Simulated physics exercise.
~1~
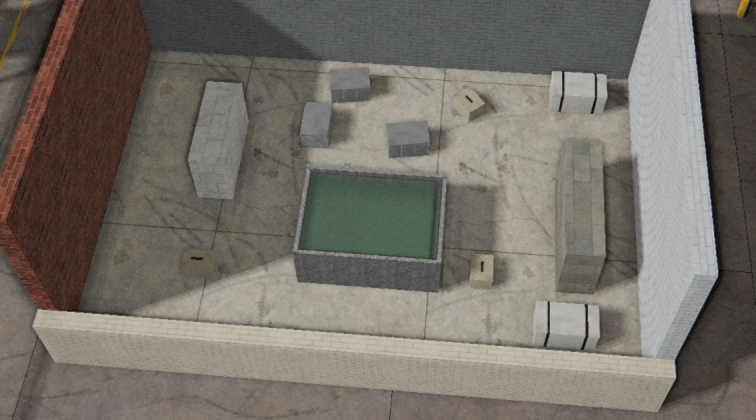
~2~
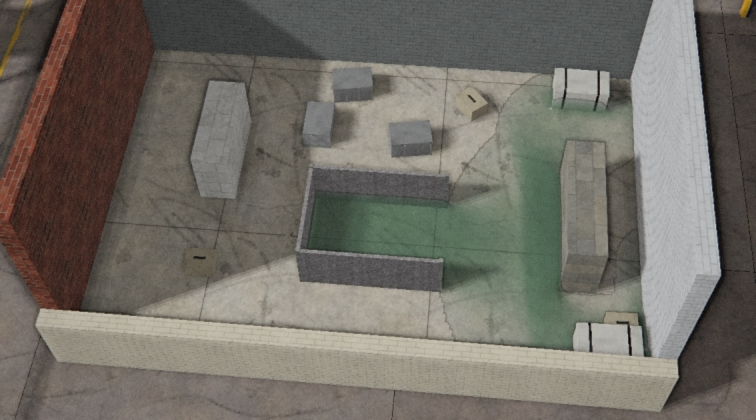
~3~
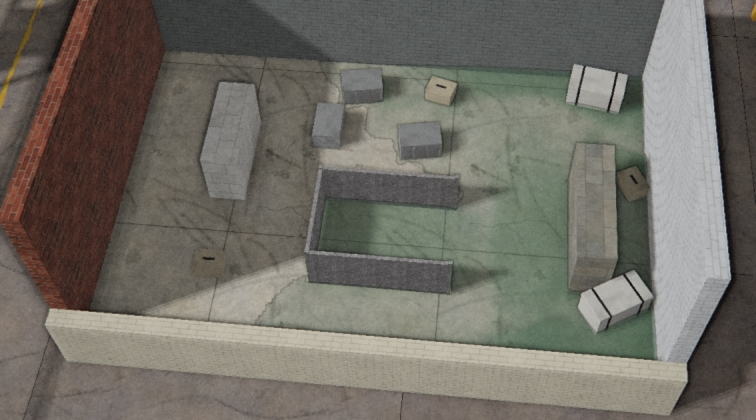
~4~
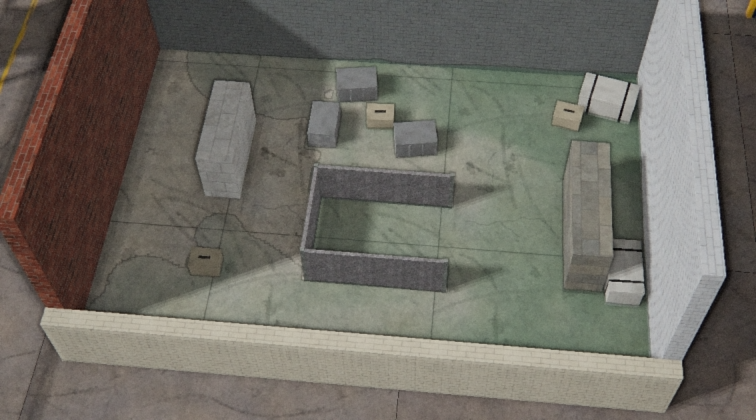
At first, green water fills a walled tank in the middle of a hall, with pale crates, white strapped trunks and grey blocks around it. The tank's right side gives way, and water surges toward the white wall, carrying the nearby crate to the lower right corner beside a trunk. As the water spreads, that crate travels up behind the tall right-hand block, while the near trunk swings askew and the far crate drifts left. Finally, thin green water reaches the left side, where another crate has barely moved. The travelling crate ends beside the upper trunk, the far crate sits among the grey blocks, and the lower trunk lies between the tall block and white wall.
